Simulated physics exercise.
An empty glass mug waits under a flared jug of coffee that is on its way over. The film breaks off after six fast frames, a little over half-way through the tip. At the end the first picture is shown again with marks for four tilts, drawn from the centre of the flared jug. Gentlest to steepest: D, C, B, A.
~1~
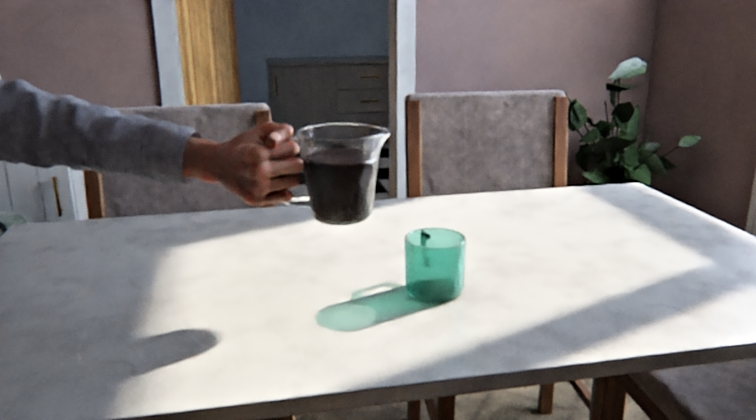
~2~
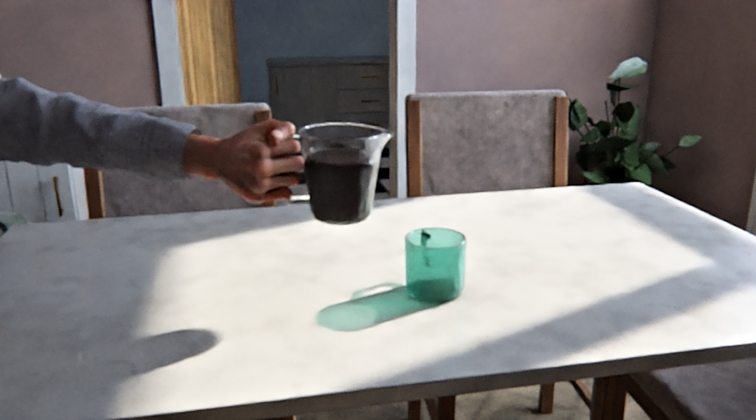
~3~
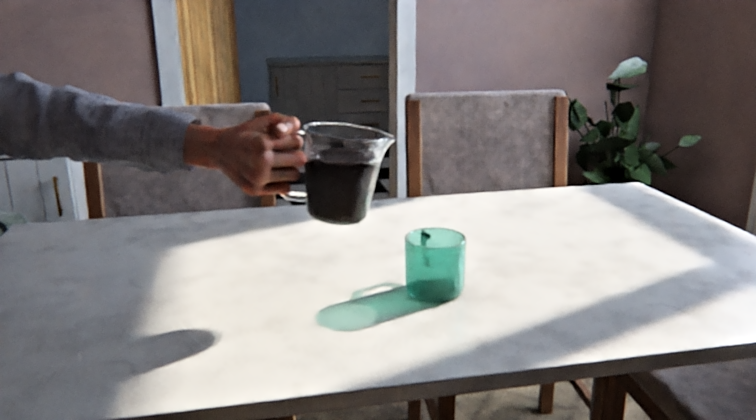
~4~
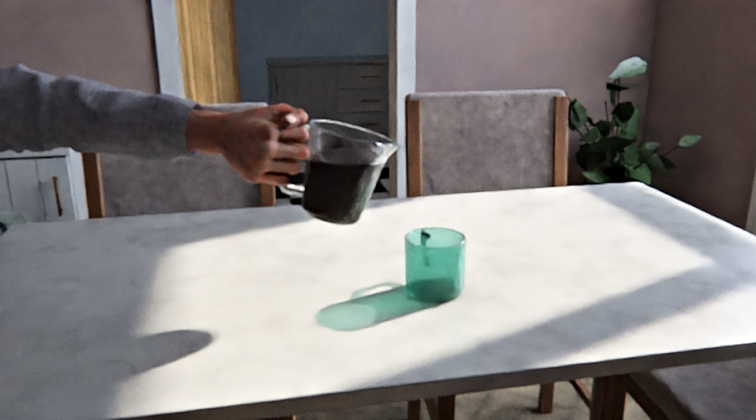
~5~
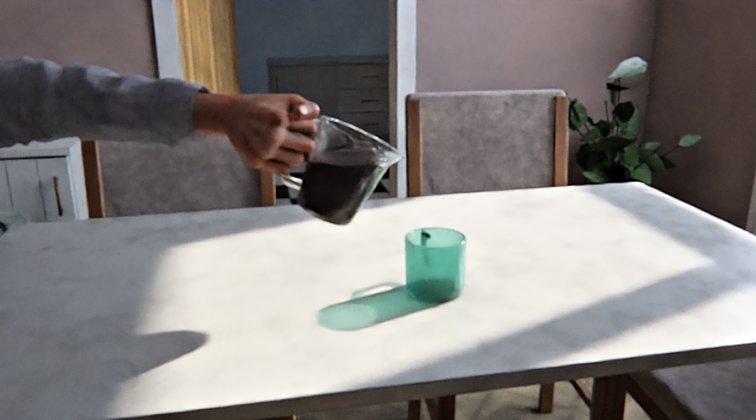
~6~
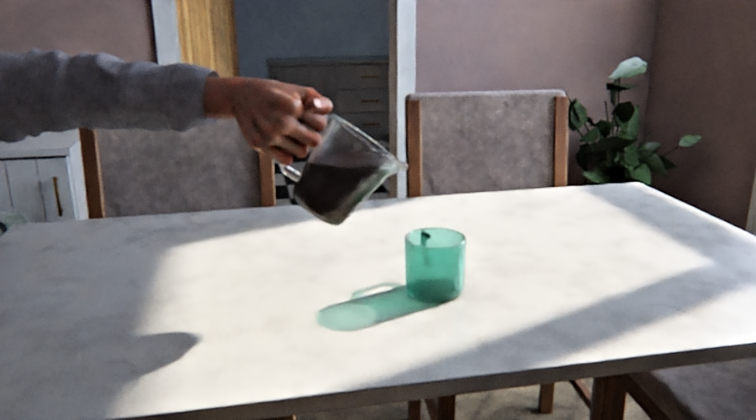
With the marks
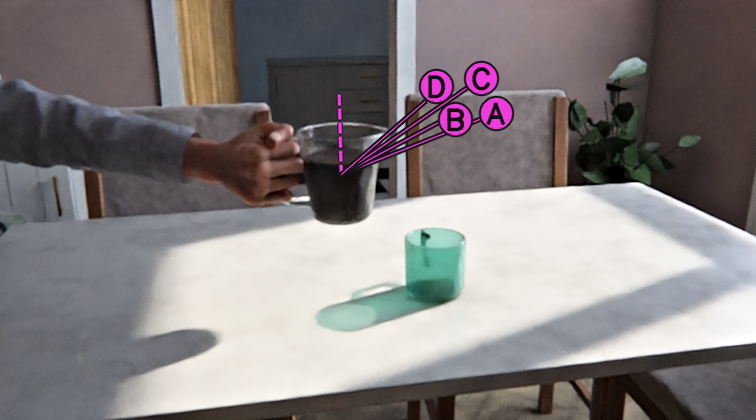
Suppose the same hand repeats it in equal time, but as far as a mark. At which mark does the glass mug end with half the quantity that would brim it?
Use tilt C.
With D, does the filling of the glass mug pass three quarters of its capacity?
No, less.
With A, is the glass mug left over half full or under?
Over.
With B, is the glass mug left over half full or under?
Over half.
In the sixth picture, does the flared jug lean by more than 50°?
No, it does not.
On the marked copy, A at (480, 119); B at (438, 122); C at (467, 87); D at (425, 101).
With A, the glass mug ends with about 84 % of what it can hold.
With B, the glass mug ends with about 66 % of what it can hold.
With C, the glass mug ends with about 48 % of what it can hold.
With D, the glass mug ends with about 33 % of what it can hold.
